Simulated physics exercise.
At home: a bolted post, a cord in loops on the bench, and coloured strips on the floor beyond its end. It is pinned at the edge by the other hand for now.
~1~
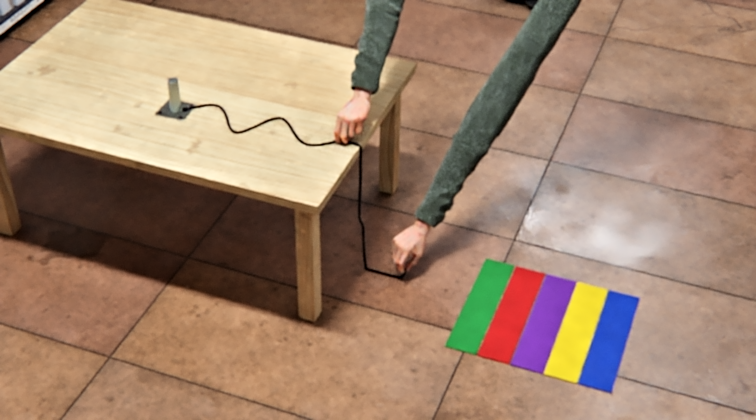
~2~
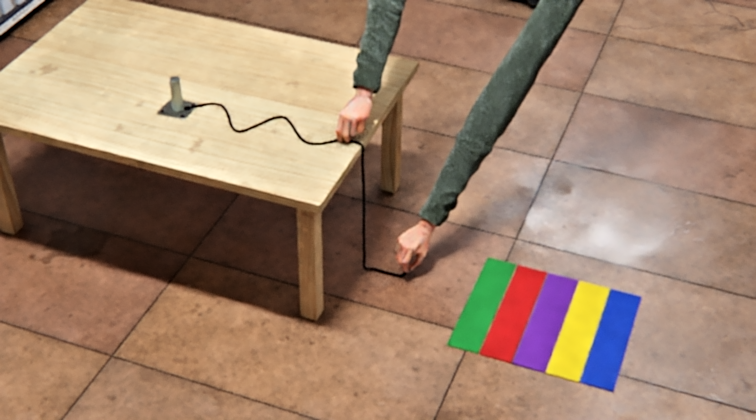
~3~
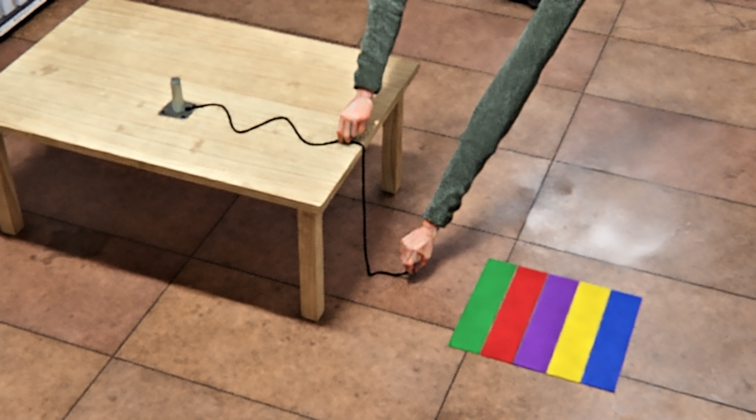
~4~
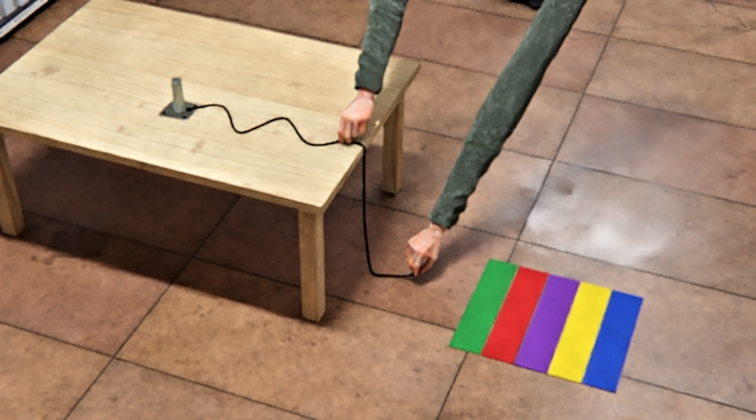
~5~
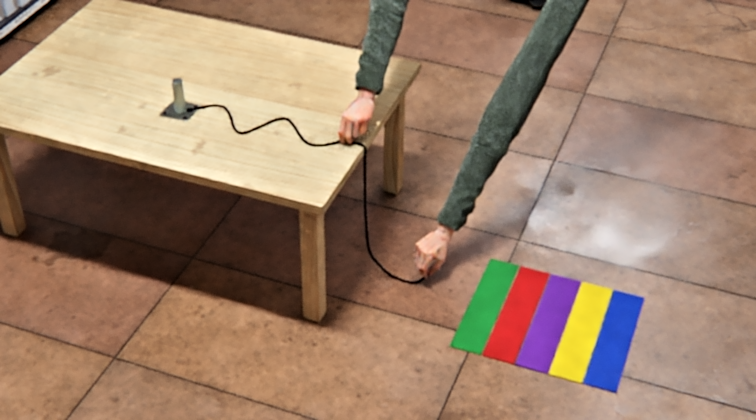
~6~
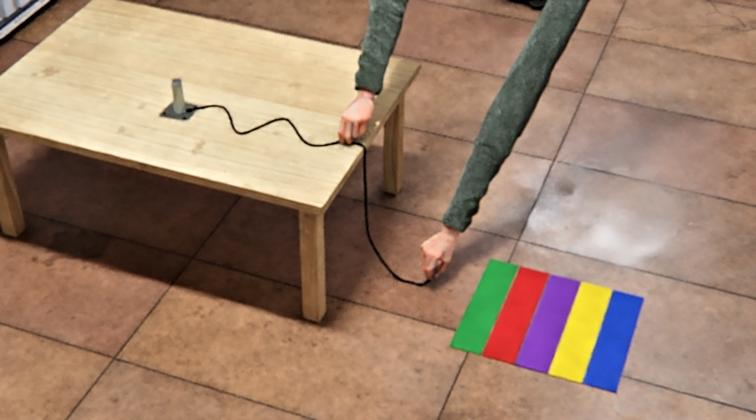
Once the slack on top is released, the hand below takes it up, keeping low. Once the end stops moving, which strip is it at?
It is at the yellow strip.
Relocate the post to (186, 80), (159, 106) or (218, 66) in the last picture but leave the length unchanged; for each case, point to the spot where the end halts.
Roughly (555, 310), then (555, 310), then (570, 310).
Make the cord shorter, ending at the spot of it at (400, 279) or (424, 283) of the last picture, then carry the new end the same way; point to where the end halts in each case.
Roughly (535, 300), then roughly (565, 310).
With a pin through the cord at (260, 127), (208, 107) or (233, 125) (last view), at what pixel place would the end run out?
First (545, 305), next (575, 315), last (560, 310).
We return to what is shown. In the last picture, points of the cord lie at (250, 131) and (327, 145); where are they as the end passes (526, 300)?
Point one: (278, 133); point two: (366, 172).
Soon after, end near (526, 301); over red.
After that, end near (562, 310); over purple.
At the stop, end near (583, 315); over yellow. Over yellow.
